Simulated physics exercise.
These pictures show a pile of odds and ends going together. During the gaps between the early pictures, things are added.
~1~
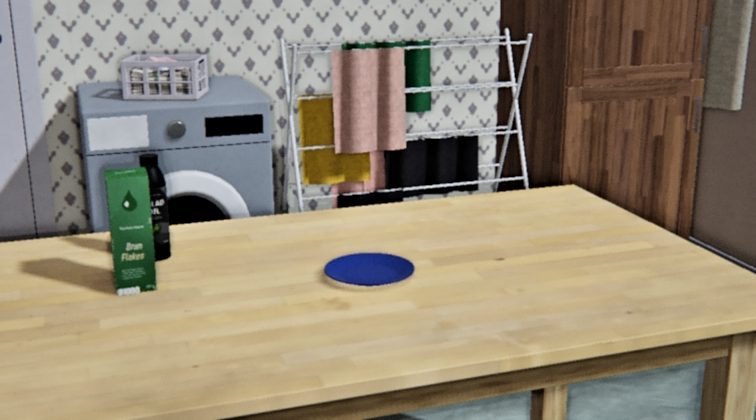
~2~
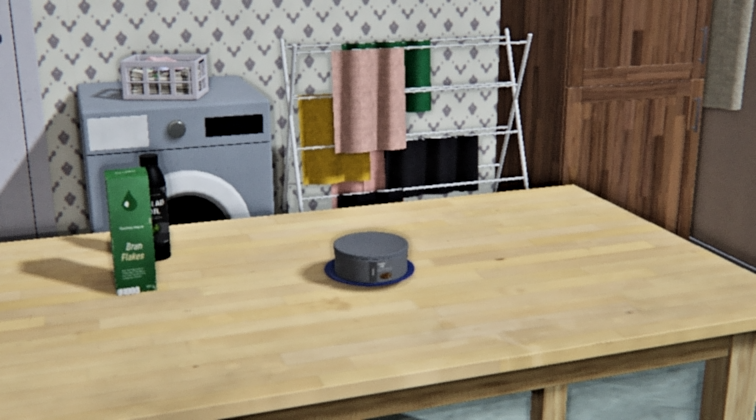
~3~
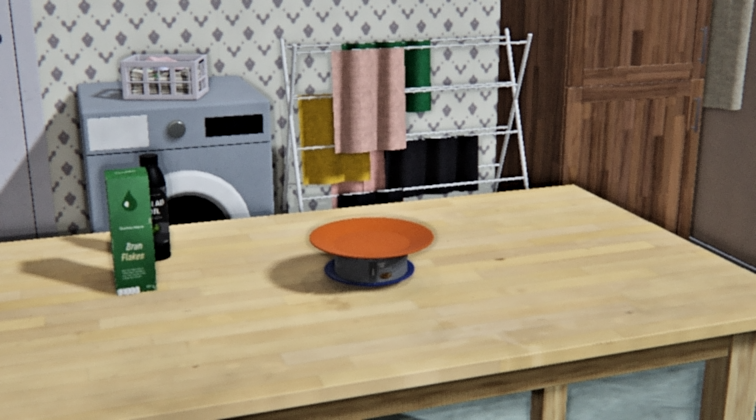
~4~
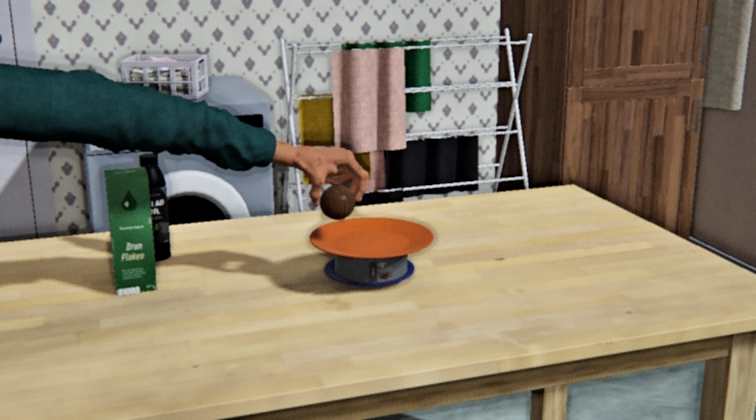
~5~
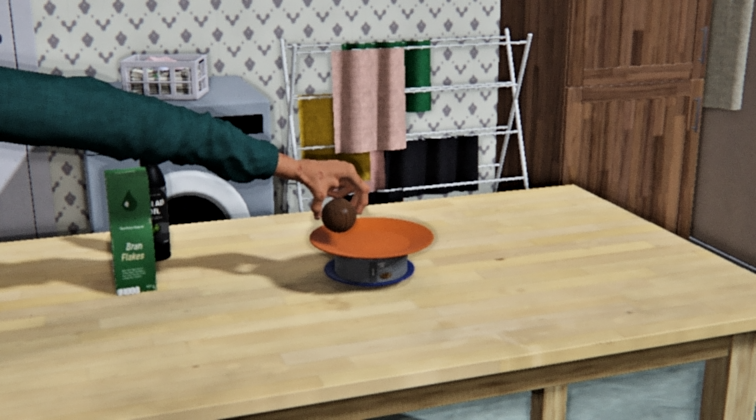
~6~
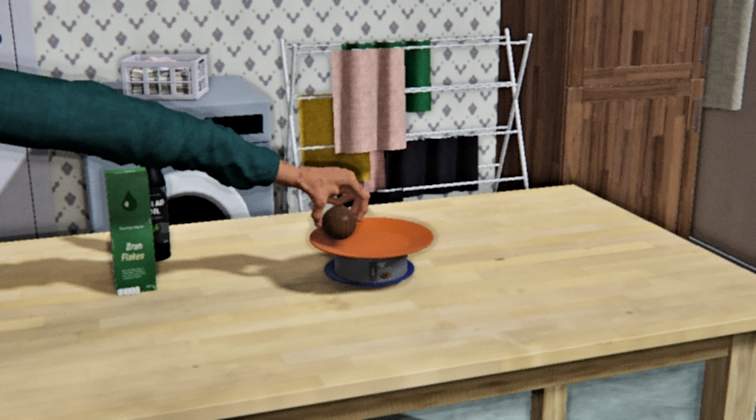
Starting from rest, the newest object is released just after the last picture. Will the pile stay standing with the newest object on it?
Yes: The build stays upright.
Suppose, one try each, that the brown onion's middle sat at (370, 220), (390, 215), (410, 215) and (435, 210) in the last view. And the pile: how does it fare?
The pile does not fall on try one, does not fall on try two, does not fall on try three and goes down on try four.
Then, 0.20 s after the last picture, nothing has stirred.
Then, 0.50 s after the last picture, brown onion resting near (339, 223).
At rest, all 6 in place. Seen from the same camera at the end, brown onion near (339, 223). The pile keeps its balance.
